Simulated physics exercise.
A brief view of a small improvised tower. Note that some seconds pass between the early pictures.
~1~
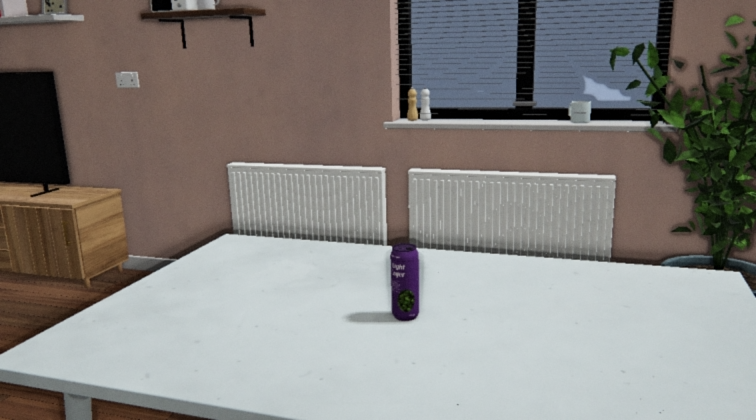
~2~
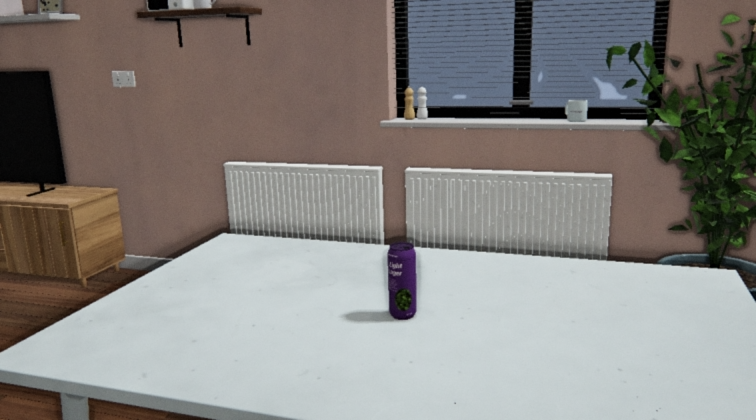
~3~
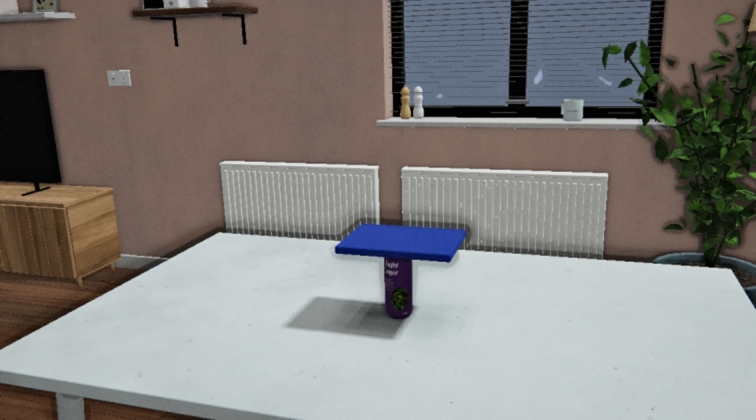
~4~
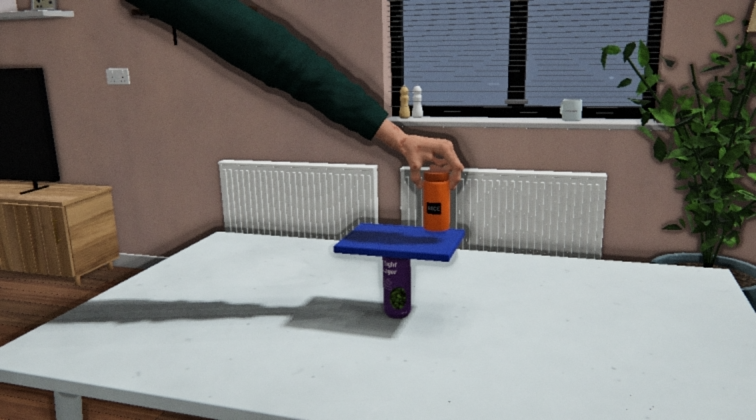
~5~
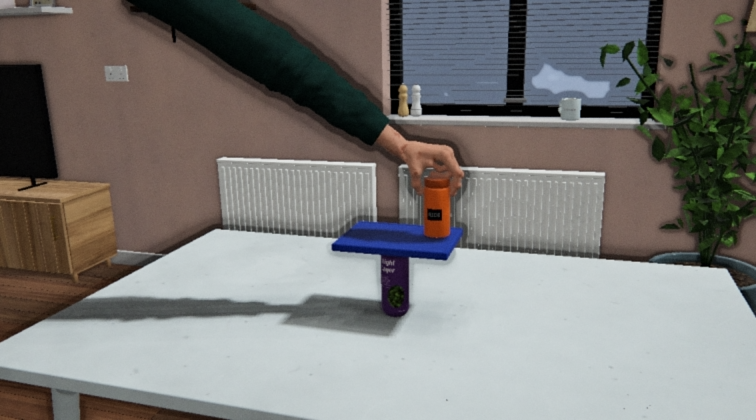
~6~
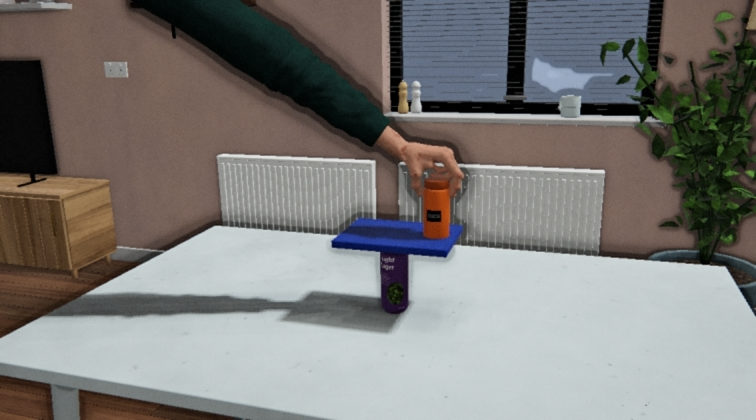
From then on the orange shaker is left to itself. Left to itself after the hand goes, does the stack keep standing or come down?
It comes down.
Then, 0.40 s on from there, orange shaker now fallen; blue lid turned 54° from how it was put.
Then, 0.50 s on from there, blue lid now fallen.
Then, 0.60 s on from there, things are still on the move.
Then, 0.90 s on from there, as before.
In the end, fallen, blue lid and orange shaker; purple can unmoved. The stack gives way.
